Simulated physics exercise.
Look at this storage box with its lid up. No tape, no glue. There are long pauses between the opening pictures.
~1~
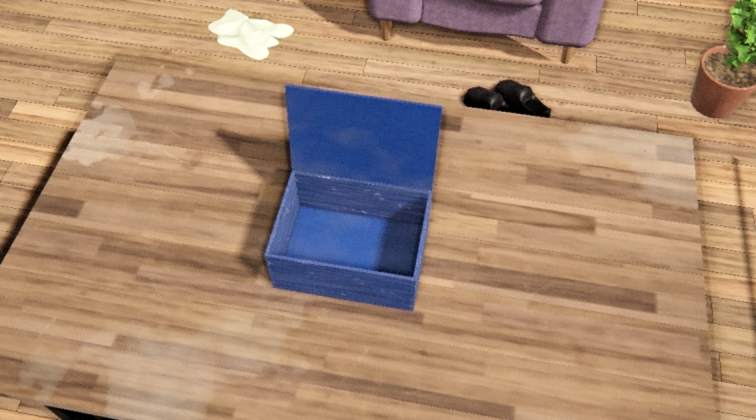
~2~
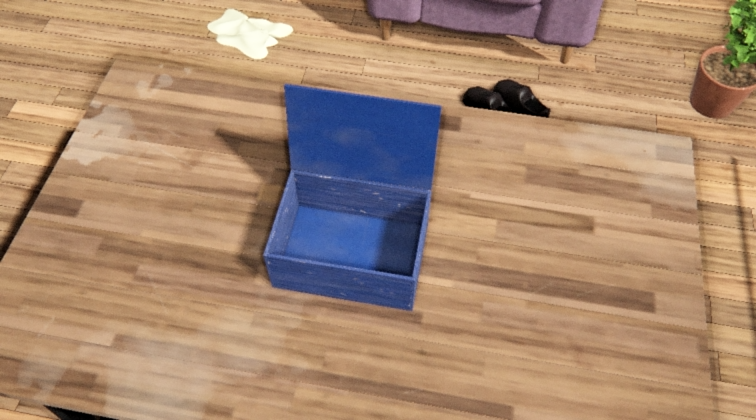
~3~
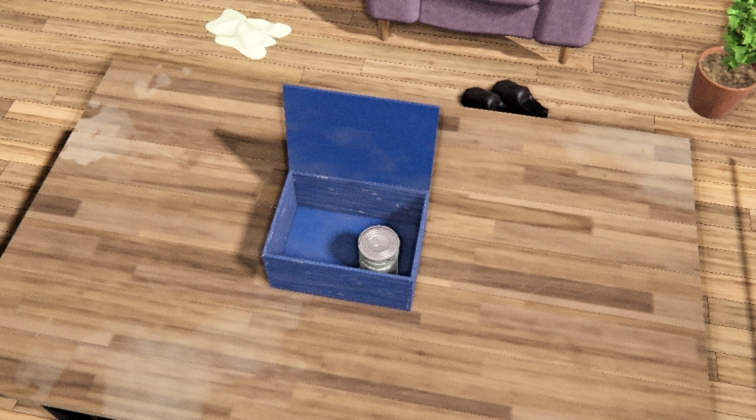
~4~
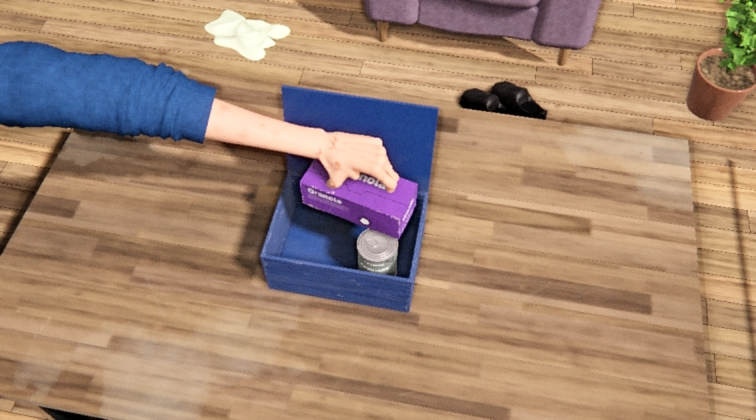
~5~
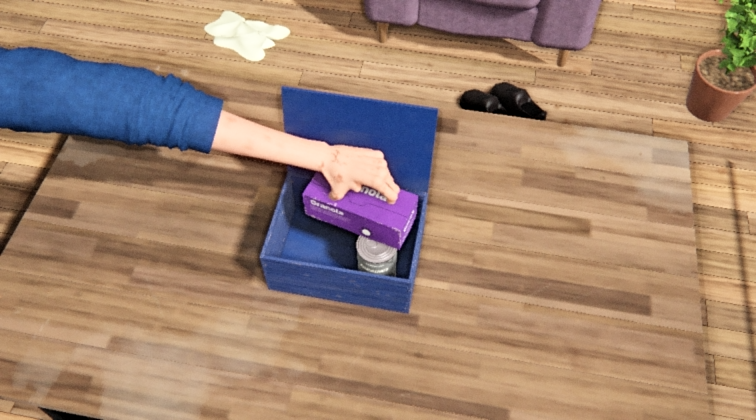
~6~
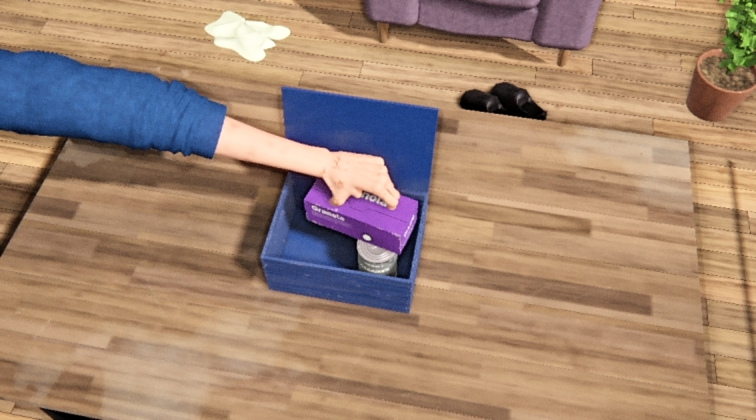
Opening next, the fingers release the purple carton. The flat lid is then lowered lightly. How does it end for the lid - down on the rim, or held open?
For the lid it ends down on the rim.
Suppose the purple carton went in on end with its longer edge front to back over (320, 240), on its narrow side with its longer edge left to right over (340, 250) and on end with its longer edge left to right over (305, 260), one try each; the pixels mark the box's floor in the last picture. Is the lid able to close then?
Attempt one, it is left gaping; attempt two, it settles down; attempt three, it is left gaping.
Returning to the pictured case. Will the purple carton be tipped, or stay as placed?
Observation: The purple carton tilts over.
Then, 0.90 s after the last picture, lid starting down; purple carton on its side near (368, 213).
Then, 1.60 s after the last picture, lid 63° above the rim; purple carton on its side near (371, 223).
Then, 2.20 s after the last picture, lid 17° above the rim; purple carton on its side near (371, 223).
At rest, lid shut; tipped over in the box, purple carton; grey tin in place. Seen from the same camera at the end, purple carton near (371, 223).
